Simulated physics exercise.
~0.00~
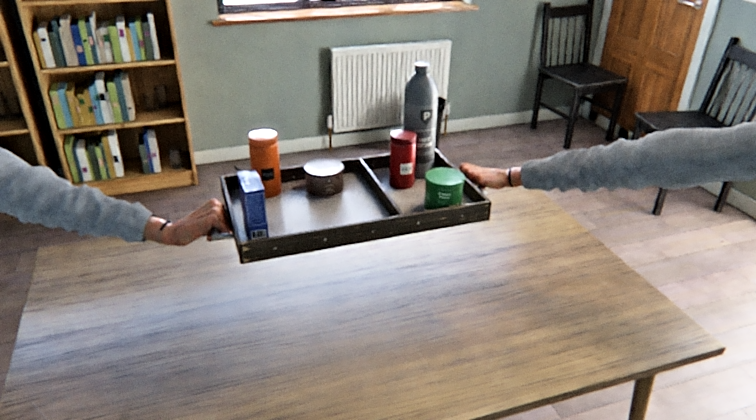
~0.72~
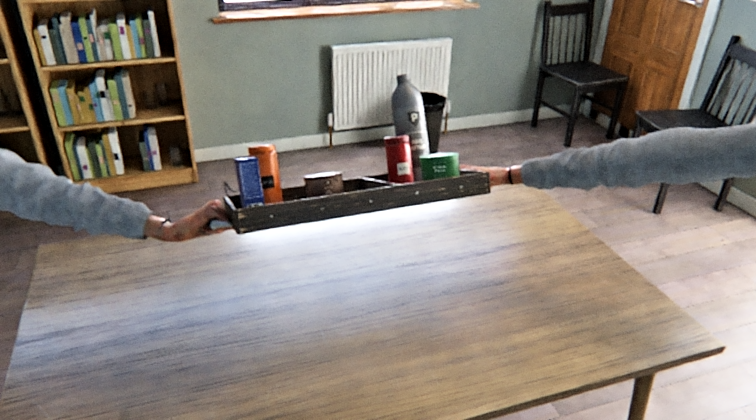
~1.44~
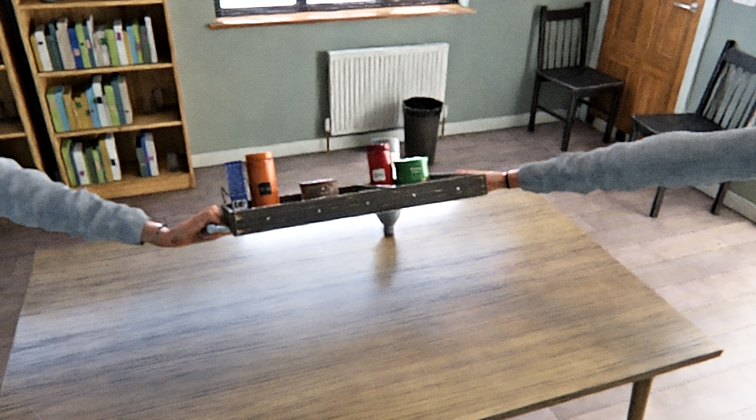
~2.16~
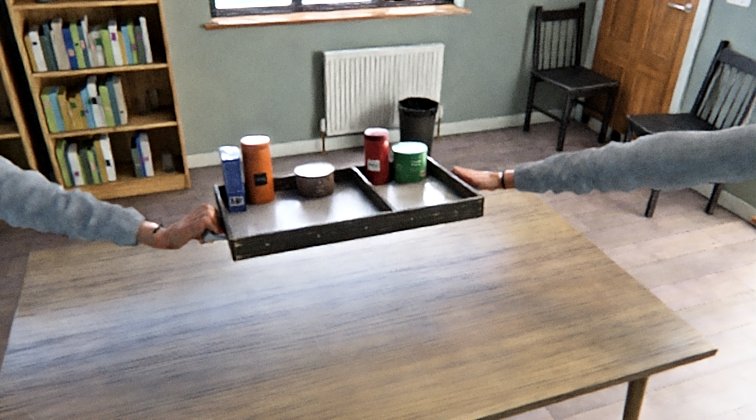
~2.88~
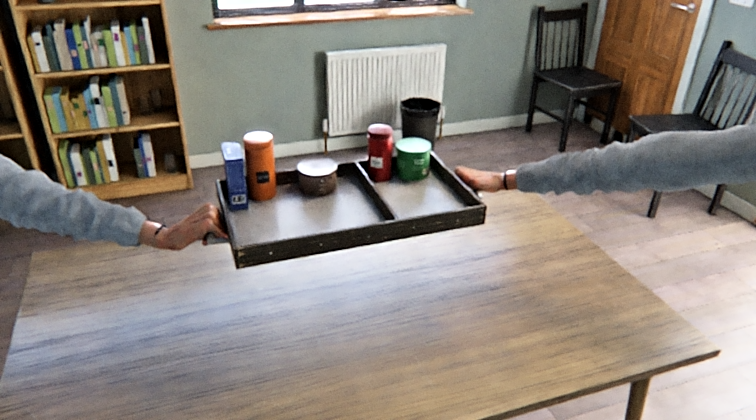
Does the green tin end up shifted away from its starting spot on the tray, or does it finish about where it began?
The green tin ends up shifted away from its starting spot, though it is still on the tray.
